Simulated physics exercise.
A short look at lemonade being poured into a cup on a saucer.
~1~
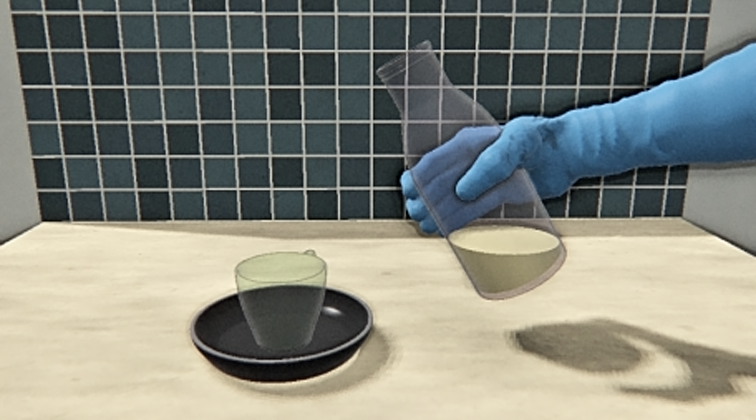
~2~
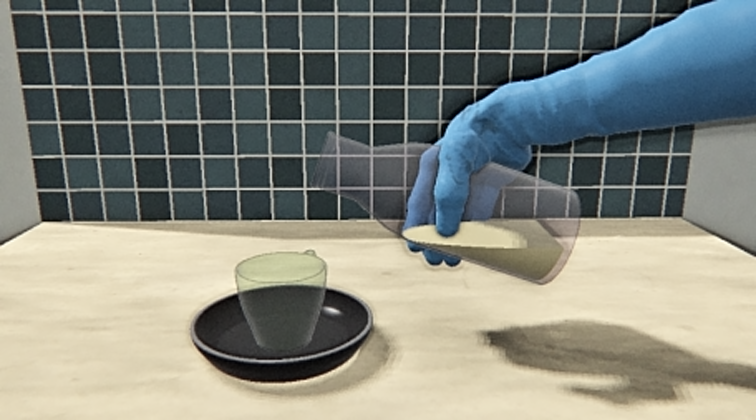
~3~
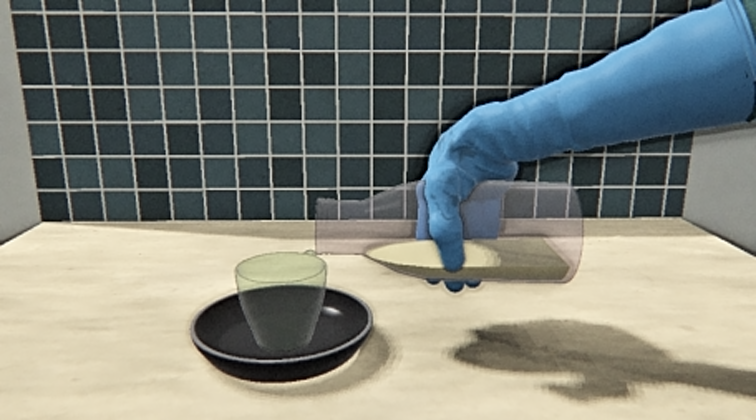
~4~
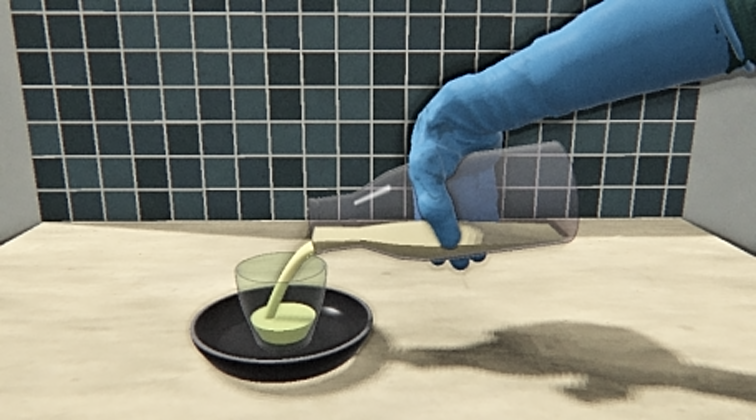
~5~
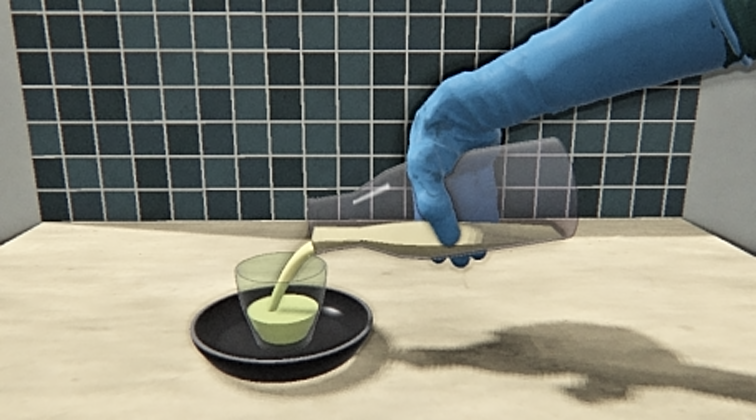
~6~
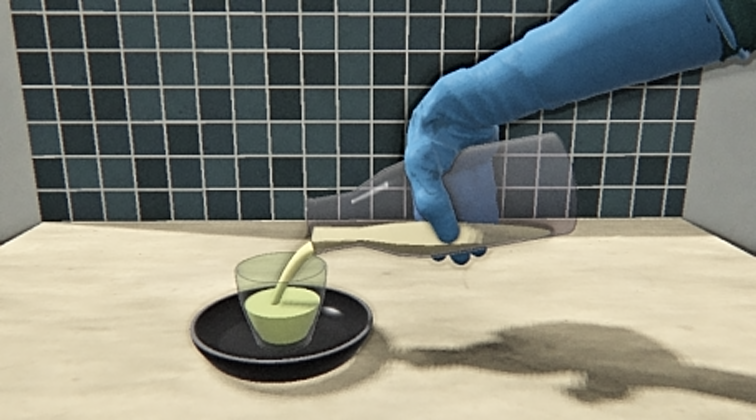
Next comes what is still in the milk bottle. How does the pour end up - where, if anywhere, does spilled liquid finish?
Nothing spills.
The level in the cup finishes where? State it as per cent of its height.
It stands at about 75 in a hundred of the cup's height.
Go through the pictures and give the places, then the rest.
In the first frame, the milk bottle is on its way; milk bottle (462, 164) tipped 30° with all of its load; cup (283, 300) empty; saucer (272, 367) dry.
In the second frame, the lemonade nears the lip; milk bottle (436, 198) tipped 70° with all of its load; cup (283, 300) empty.
In the third frame, the lemonade nears the lip; milk bottle (438, 229) tipped 90° with all of its load; cup (283, 300) empty.
In the fourth frame, pouring; milk bottle (432, 210) tipped 100° with about three quarters of its load; cup about a quarter full, surface at (283, 318).
In the fifth frame, pouring; milk bottle (432, 208) tipped 100° with about two thirds of its load; cup (283, 300) about a third full.
In the sixth frame, pouring; milk bottle (431, 206) tipped 100° with about half of its load; cup about half full, surface at (283, 303); saucer (272, 367) dry.
A moment on, the cup is about two thirds full; the saucer is dry.
Further on, the cup is about three quarters full; the saucer is dry.
When it is over, the cup is about three quarters full; the saucer is dry.
